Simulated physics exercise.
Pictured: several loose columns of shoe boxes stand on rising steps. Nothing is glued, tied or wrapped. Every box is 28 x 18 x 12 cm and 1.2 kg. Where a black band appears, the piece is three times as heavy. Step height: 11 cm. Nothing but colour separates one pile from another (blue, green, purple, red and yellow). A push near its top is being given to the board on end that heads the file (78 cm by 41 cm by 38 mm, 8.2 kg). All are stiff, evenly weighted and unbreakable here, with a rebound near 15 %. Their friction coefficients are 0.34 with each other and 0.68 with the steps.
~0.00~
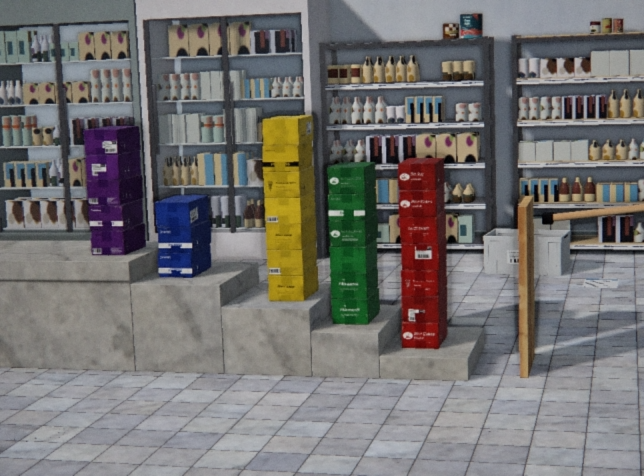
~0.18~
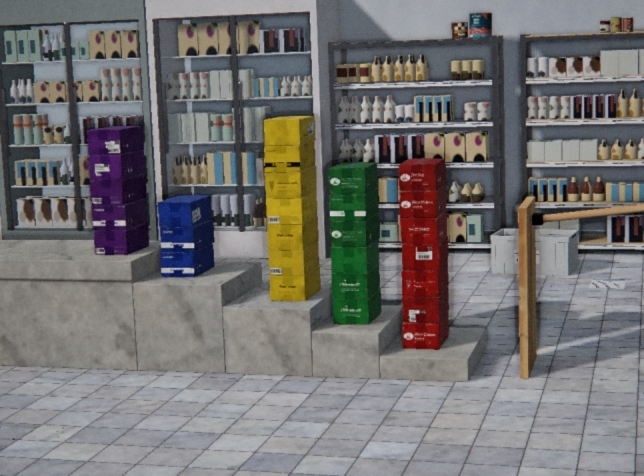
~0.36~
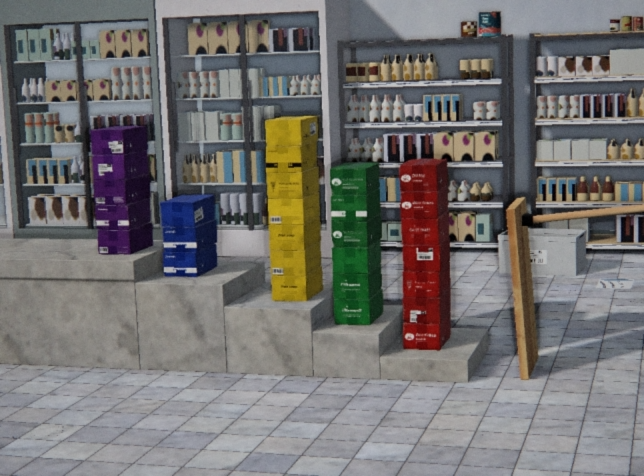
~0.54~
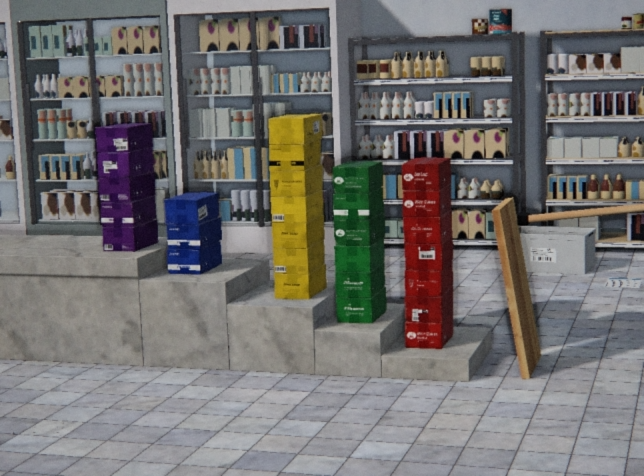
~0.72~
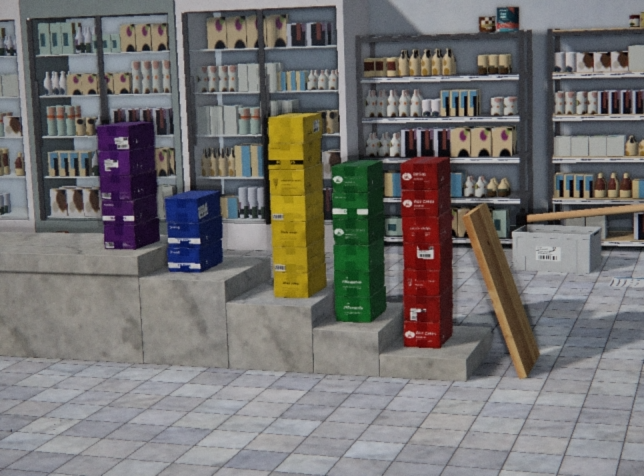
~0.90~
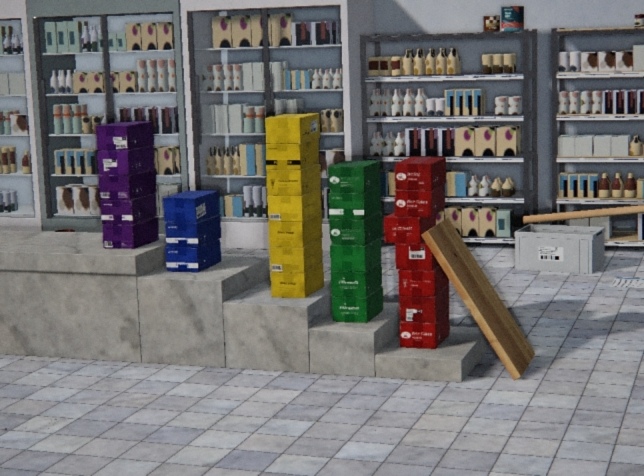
In this clip, a pole nudges an upright wooden board beside stepped stacks of purple, blue, yellow, green and red boxes; the board tilts left and meets the red stack, shifting some of its boxes leftward.
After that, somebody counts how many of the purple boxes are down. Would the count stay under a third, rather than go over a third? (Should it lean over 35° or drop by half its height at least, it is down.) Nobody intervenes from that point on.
Below a third.
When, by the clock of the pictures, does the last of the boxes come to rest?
3.5 s or so.
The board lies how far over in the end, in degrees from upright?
50°, roughly.
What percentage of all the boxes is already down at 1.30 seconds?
At that instant, 0 percent.
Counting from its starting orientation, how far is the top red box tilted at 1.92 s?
Angle at that time, about 20 degrees.
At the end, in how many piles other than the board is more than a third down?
3 altogether.
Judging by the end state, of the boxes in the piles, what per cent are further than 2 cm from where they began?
I make it 85 per cent.
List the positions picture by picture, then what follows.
In the first picture (each place is the centre of the face we see best; the camera moves round a little), pole end (549, 219) 56 mm short, board 0° from upright; top purple box (101, 142); top red box (417, 177); the others all in place.
In the second picture, pole end (539, 220) 6 mm short, board 0° from upright; top purple box (104, 142).
In the third picture, pole end (528, 221) 45 mm in, board 4° from upright; top purple box (107, 142); the others all in place.
In the fourth picture, pole end (524, 220) 8 cm in, stopped, board 9° from upright; top purple box (112, 140); the others all in place.
In the fifth picture, pole end (522, 220) 8 cm in, stopped, board 19° from upright; top purple box (113, 138); the others all in place.
In the sixth picture, pole end (518, 221) 8 cm in, stopped, board 33° from upright; top purple box (112, 138); top red box (413, 177); 3 have shifted.
By 1.30 s, board 39° from upright; none of the 5 purple boxes down (0 of 28 in all colours); top purple box unmoved; top red box tilted 10°.
By 1.92 s, board 47° from upright; none of the 5 purple boxes down (0 of 28 in all colours); top purple box unmoved; top red box tilted 22°, 38 mm lower.
By 2.38 s, board 52° from upright; none of the 5 purple boxes down (5 of 28 in all colours); top purple box unmoved; top yellow box tilted 29°, 7 cm lower.
By 2.62 s, board 52° from upright; none of the 5 purple boxes down (11 of 28 in all colours); top purple box unmoved; top red box tilted 41°, 17 cm lower.
When it is over (3.6 s), board 52° from upright; none of the 5 purple boxes down (11 of 28 in all colours); top purple box unmoved; top yellow box tilted 60°, 22 cm lower. That is 0 per cent. In pixels of the last frame, middles, top purple box near (124, 136), top yellow box near (156, 173).
